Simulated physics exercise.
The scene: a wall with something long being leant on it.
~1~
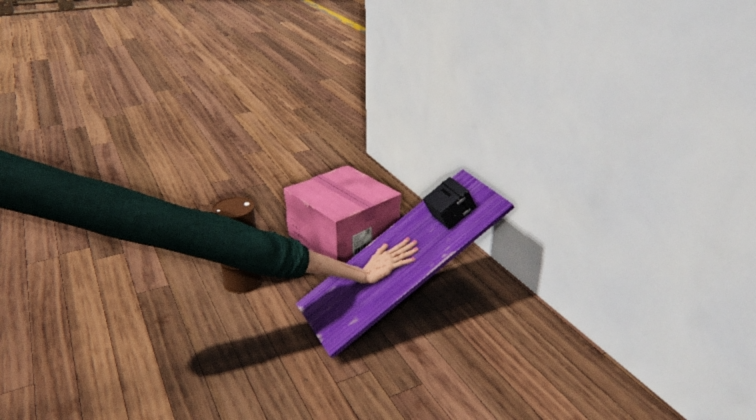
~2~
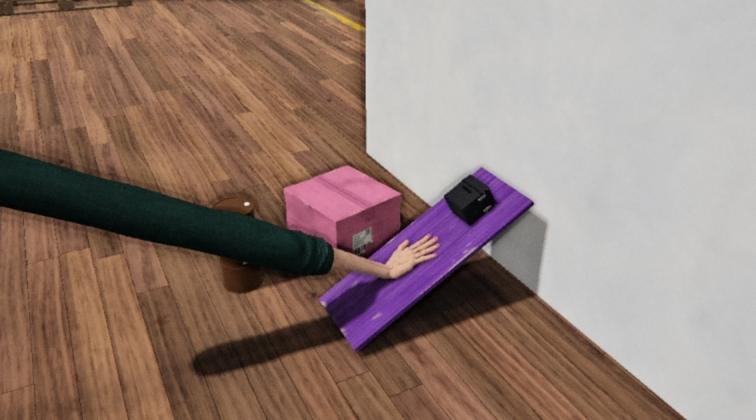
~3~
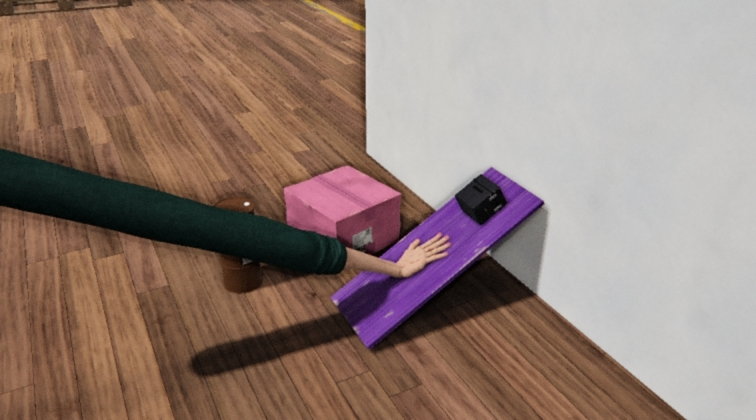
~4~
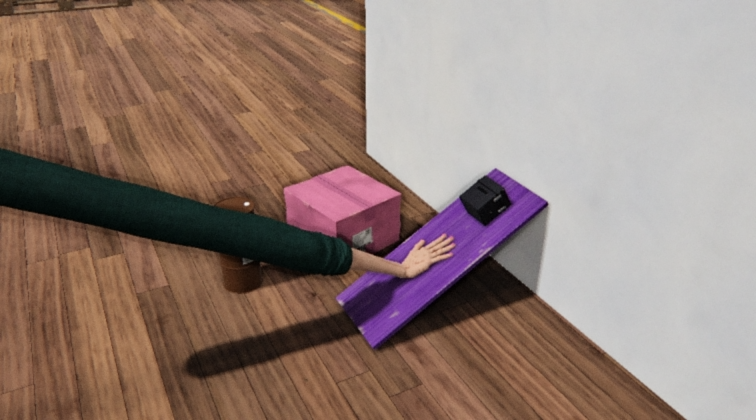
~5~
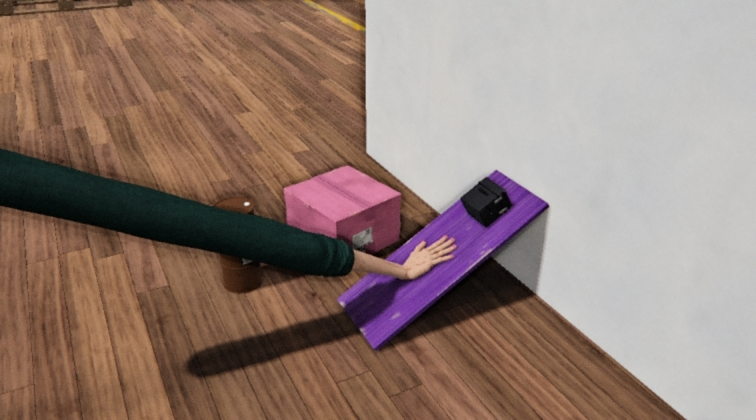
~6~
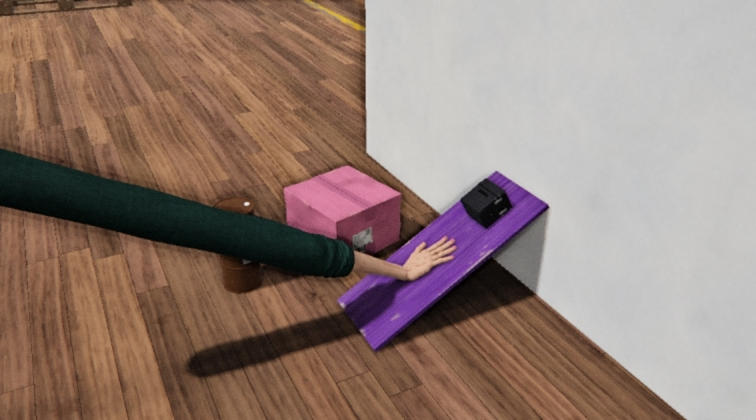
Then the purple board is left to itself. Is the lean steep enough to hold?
In the end the board gives way.
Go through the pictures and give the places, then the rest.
Not yet at the wall; purple board (402, 257), in the first picture.
Not yet at the wall; purple board (423, 253), in the second picture.
Not yet at the wall; purple board (435, 252), in the third picture.
Not yet at the wall; purple board (439, 253), in the fourth picture.
Propped up under the hand; purple board (440, 254), in the fifth picture.
Propped up under the hand; purple board (440, 255), in the sixth picture.
Then, 0.30 s later than the last frame, purple board leaning 17° more than when let go near (429, 282).
Then, 0.40 s later than the last frame, purple board leaning 29° more than when let go near (425, 298).
Then, 0.50 s later than the last frame, purple board leaning 28° more than when let go near (425, 296).
When it is over, moved from the start, purple board; the other 2 as before. End places, in pixels of the last picture, purple board near (424, 301). The board slides down.
